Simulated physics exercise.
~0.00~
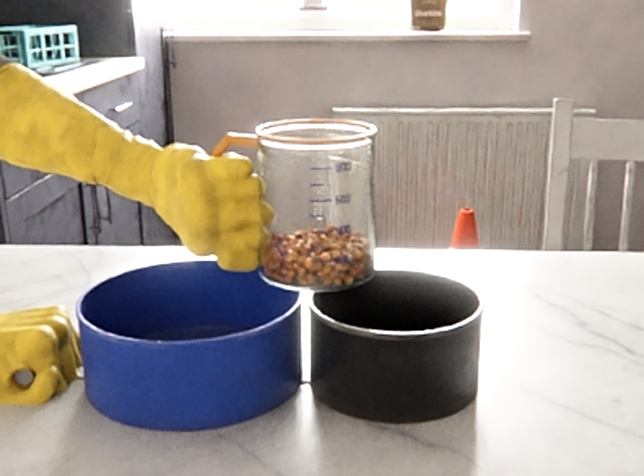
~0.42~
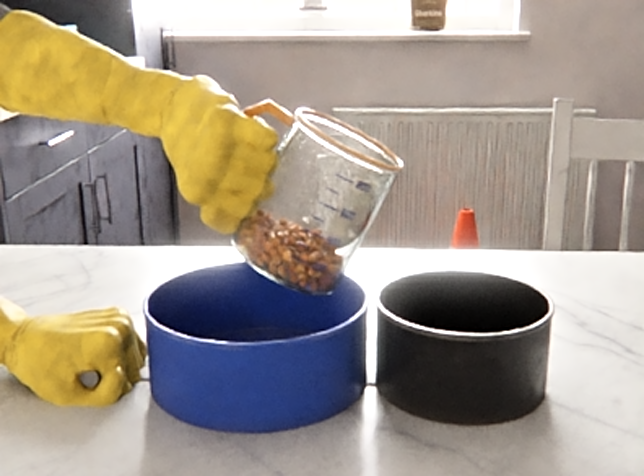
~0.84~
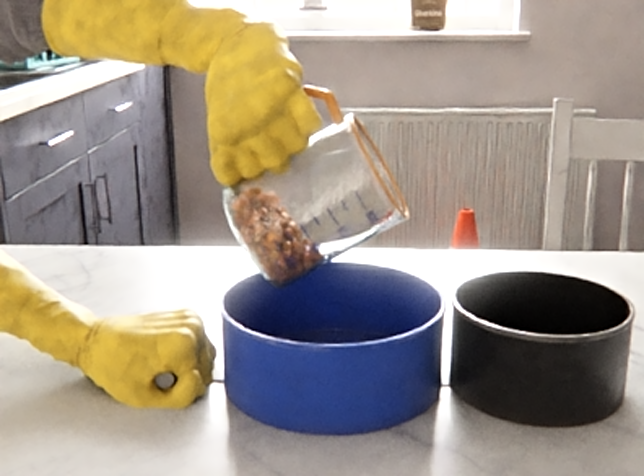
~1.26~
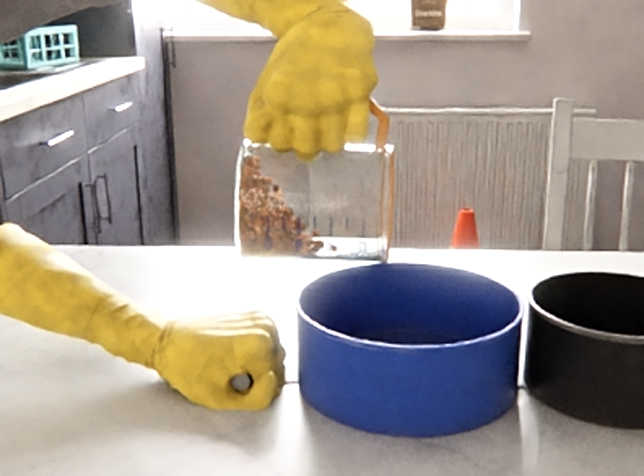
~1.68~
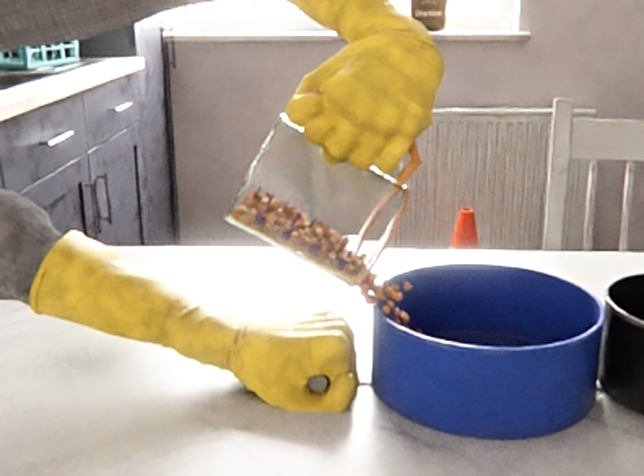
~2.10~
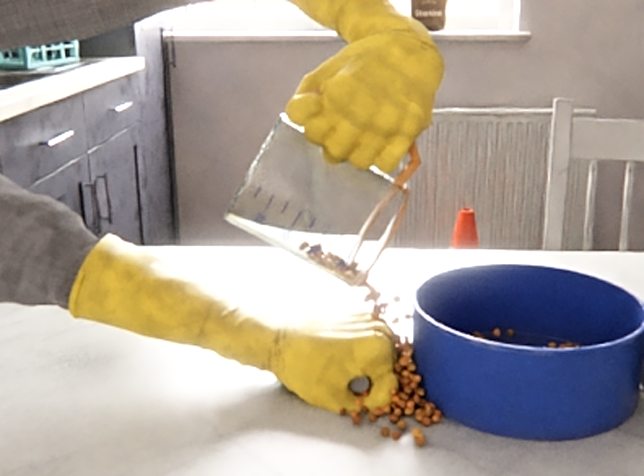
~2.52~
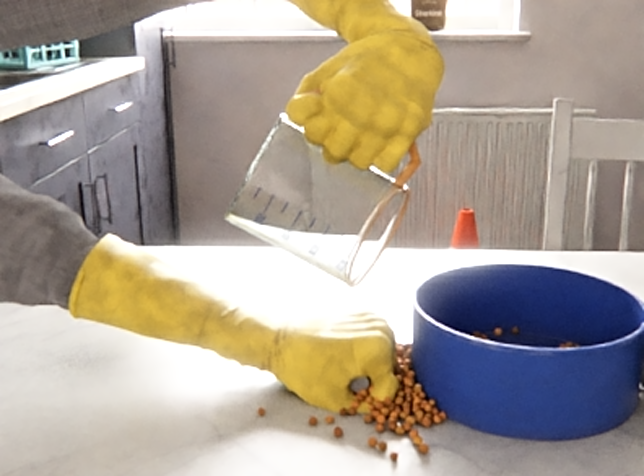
A yellow-gloved hand tipped a clear jug of roasted chickpeas while another slid the blue and black pots to the right, so some landed in the blue pot, but most spilled onto the table beside it, leaving the jug empty.
